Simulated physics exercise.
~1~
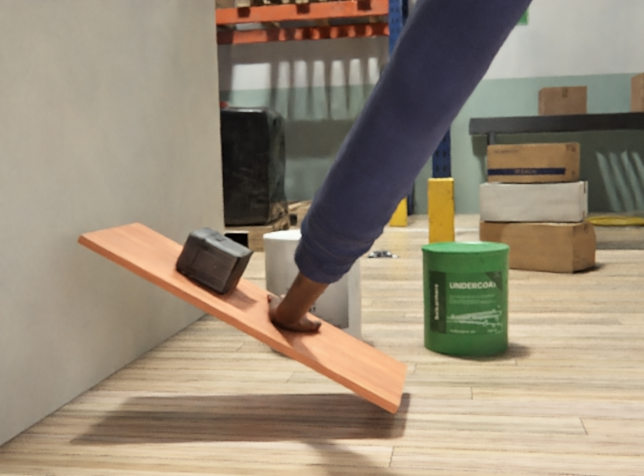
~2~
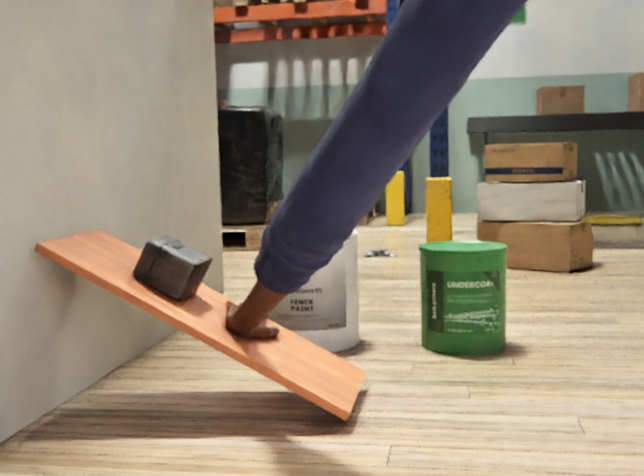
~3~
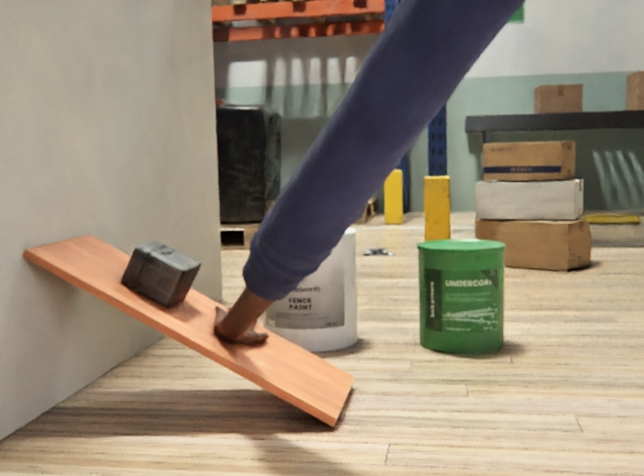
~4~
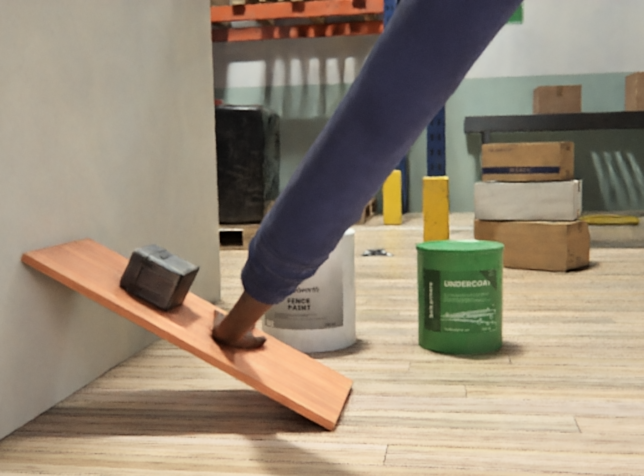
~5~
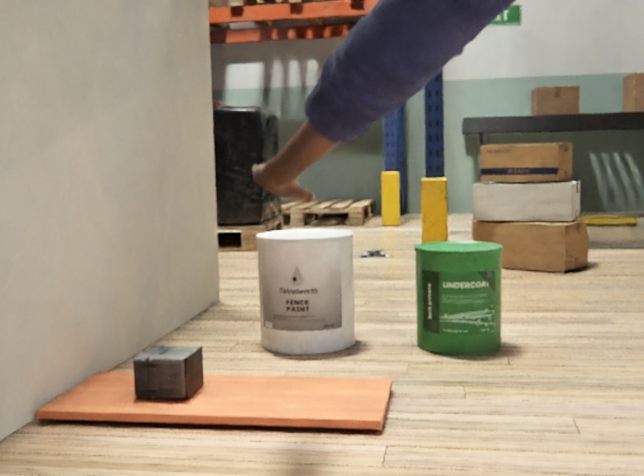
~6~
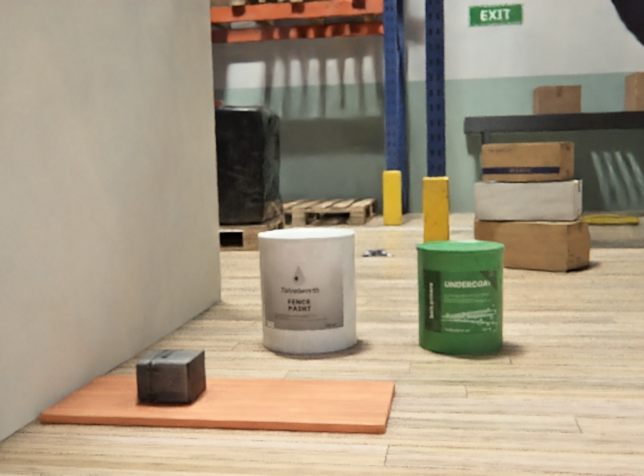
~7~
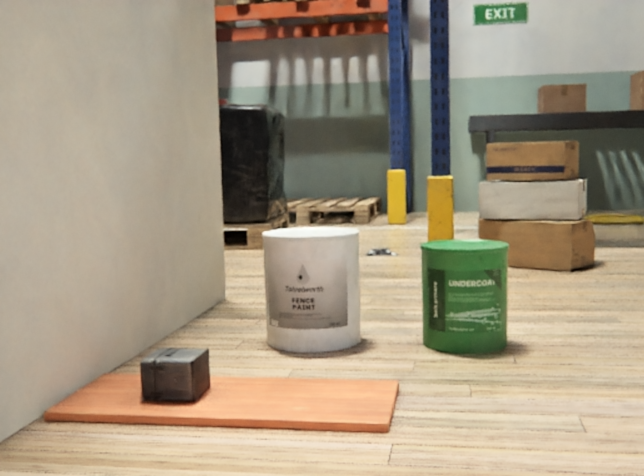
An arm leaning a tilted orange board with a dark block on it against a wall, then letting go, the board dropping flat.
